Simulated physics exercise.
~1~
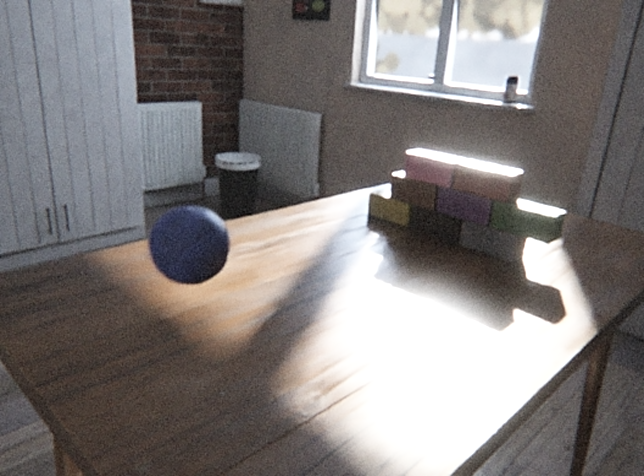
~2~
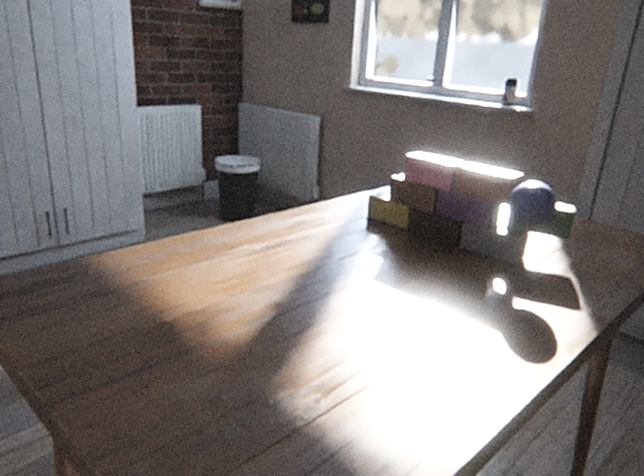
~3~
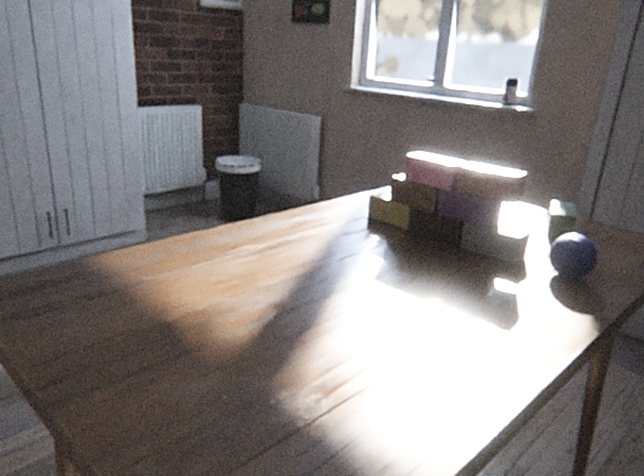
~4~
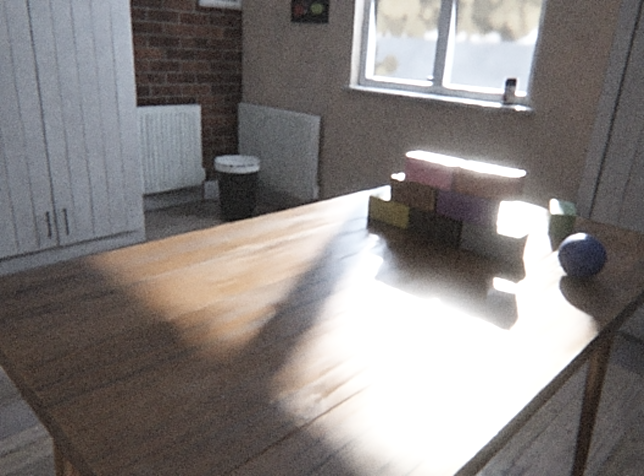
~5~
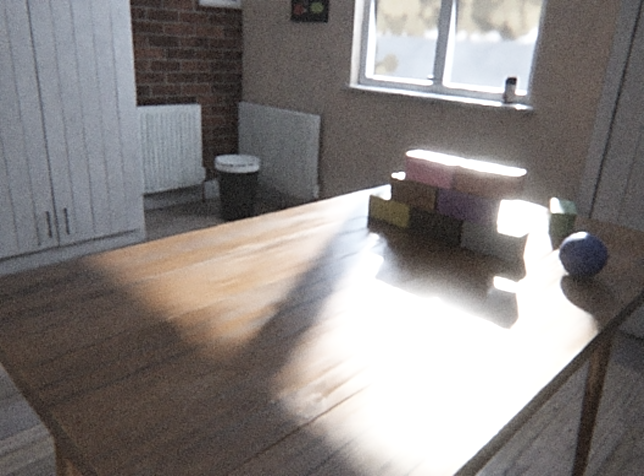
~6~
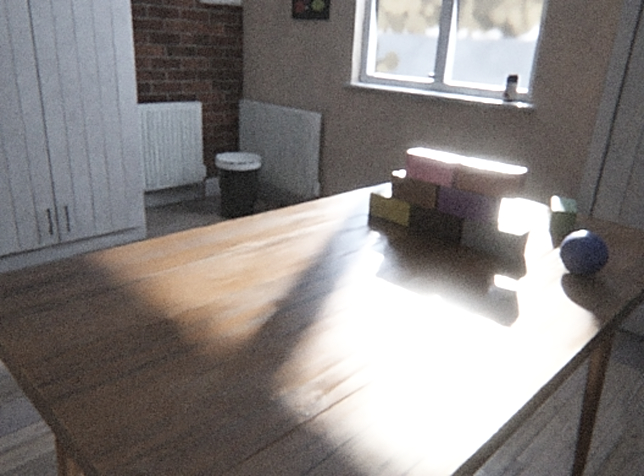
A wooden table held a small stack of colored blocks as a blue ball flew in from the left and struck the right end, shifting the green block aside. The ball settled near the table's right edge, and the other blocks stayed stacked.
